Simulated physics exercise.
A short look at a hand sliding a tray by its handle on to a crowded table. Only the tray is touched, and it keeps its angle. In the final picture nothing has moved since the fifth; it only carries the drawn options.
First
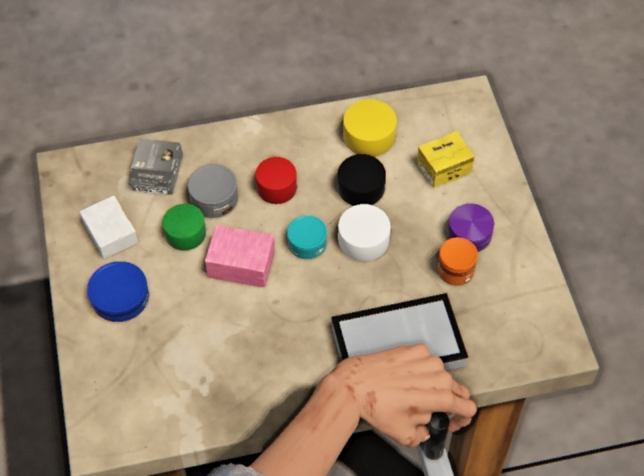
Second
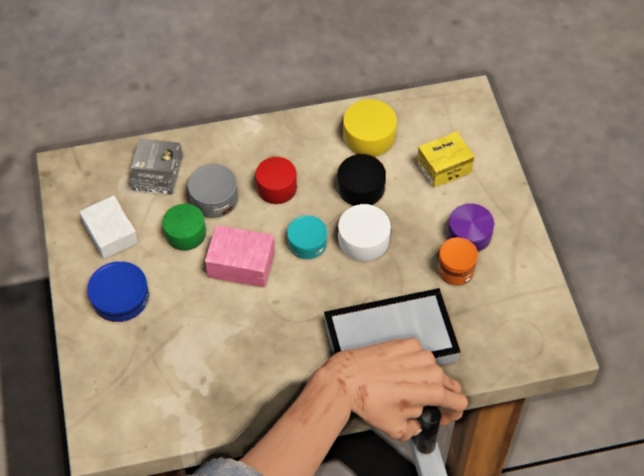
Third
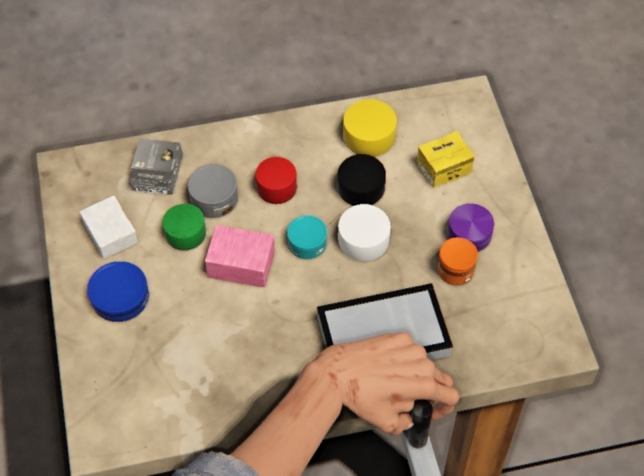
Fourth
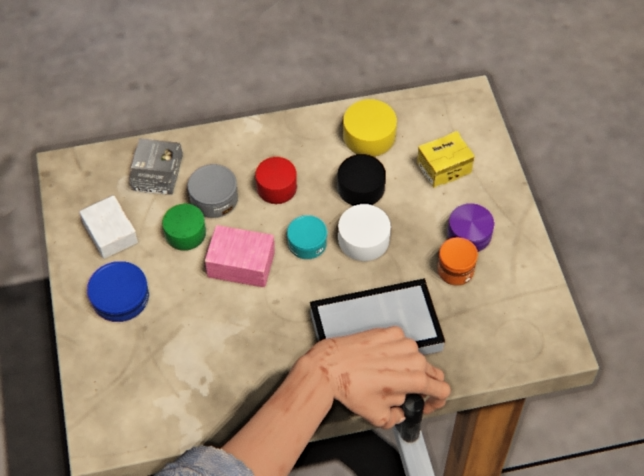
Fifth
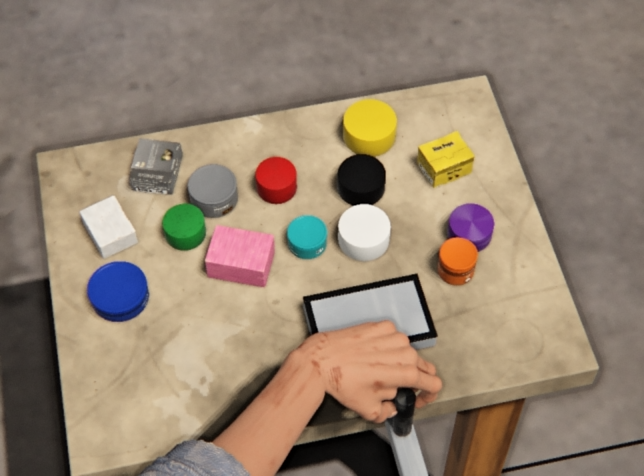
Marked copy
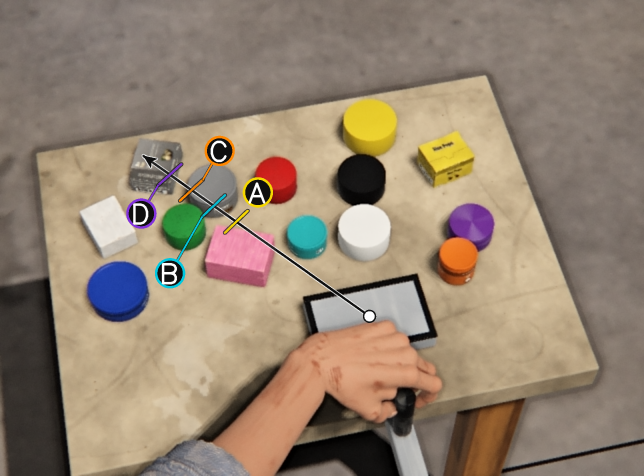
On a crowded tabletop, a hand gripping a tray's handle slides it slightly leftward below rows of colourful tubs and small blocks.
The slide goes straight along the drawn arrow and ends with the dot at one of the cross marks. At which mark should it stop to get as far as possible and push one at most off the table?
No second one falls up to D.
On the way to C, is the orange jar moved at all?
No.
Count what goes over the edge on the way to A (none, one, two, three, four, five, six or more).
In all, none.
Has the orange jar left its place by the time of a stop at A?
No.
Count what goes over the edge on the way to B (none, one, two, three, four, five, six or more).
In all, none.
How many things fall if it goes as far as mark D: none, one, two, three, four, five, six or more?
By then, one.
On the marked copy, A at (236, 222); B at (213, 206); C at (191, 190); D at (170, 175); the arrow from (370, 316) to (144, 156); the white dot at (370, 316).
Following D. Soon after the start, tray (294, 268); black pot (364, 169); green pot (162, 217).
Later, tray (223, 218); red tin (265, 133); green pot (86, 188).
In the end, tray (171, 181); green pot over the edge; grey packet (136, 139); one fallen.
As for the rest, A is within the limit but short; B is within the limit but short; C is within the limit but short.
